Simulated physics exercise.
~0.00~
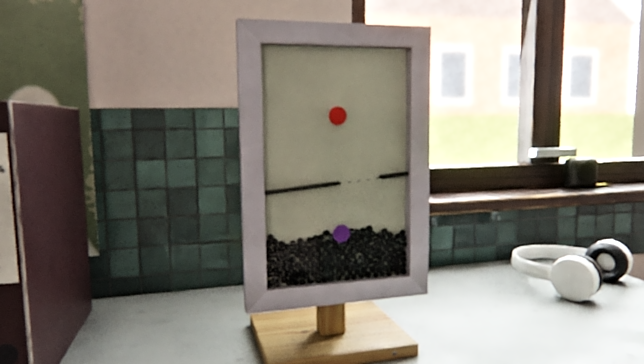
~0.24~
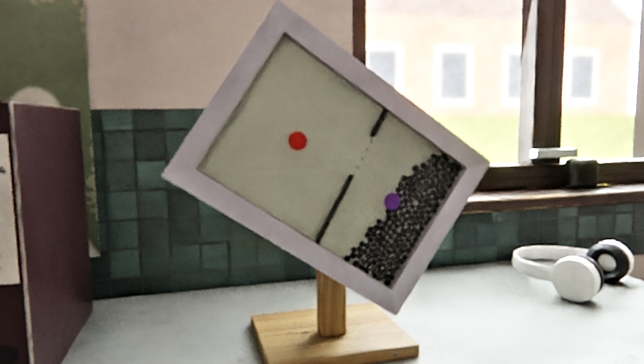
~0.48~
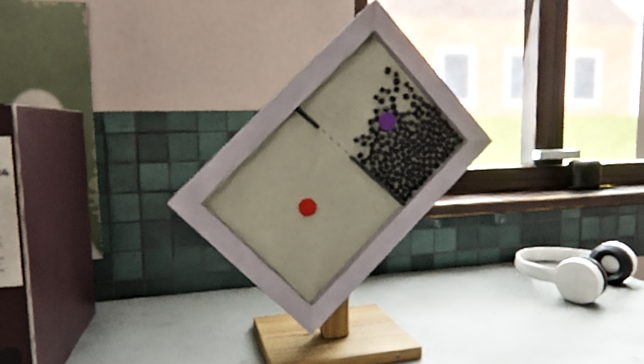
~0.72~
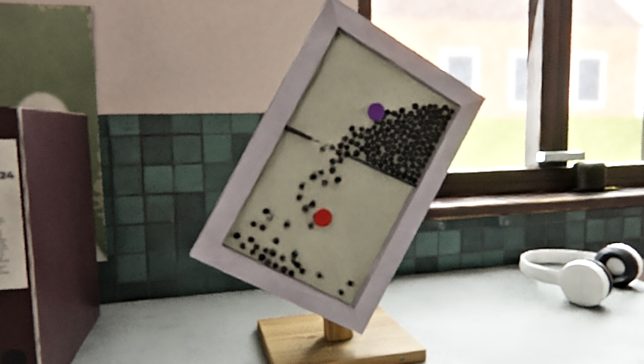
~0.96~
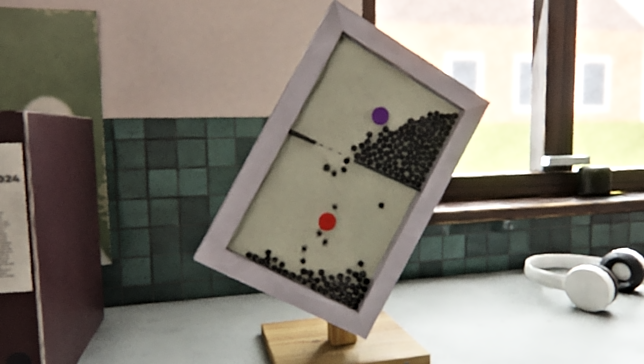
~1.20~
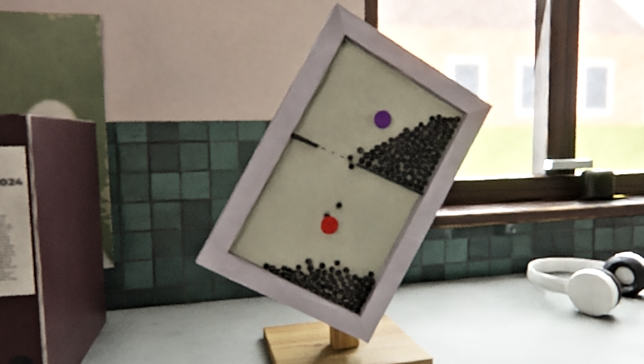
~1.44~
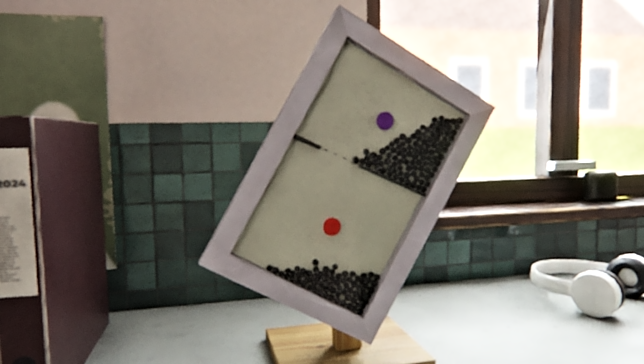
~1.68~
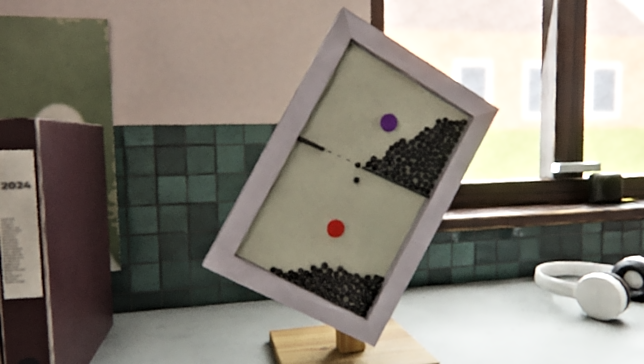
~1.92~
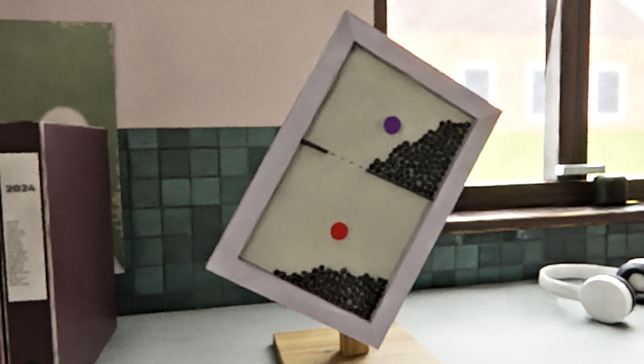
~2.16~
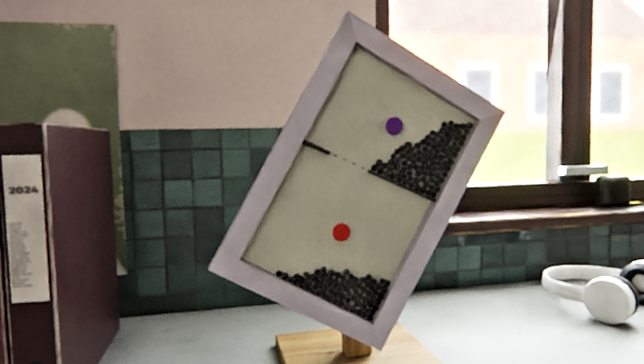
A framed box of black beads tips anticlockwise until the beads settle in both chambers.
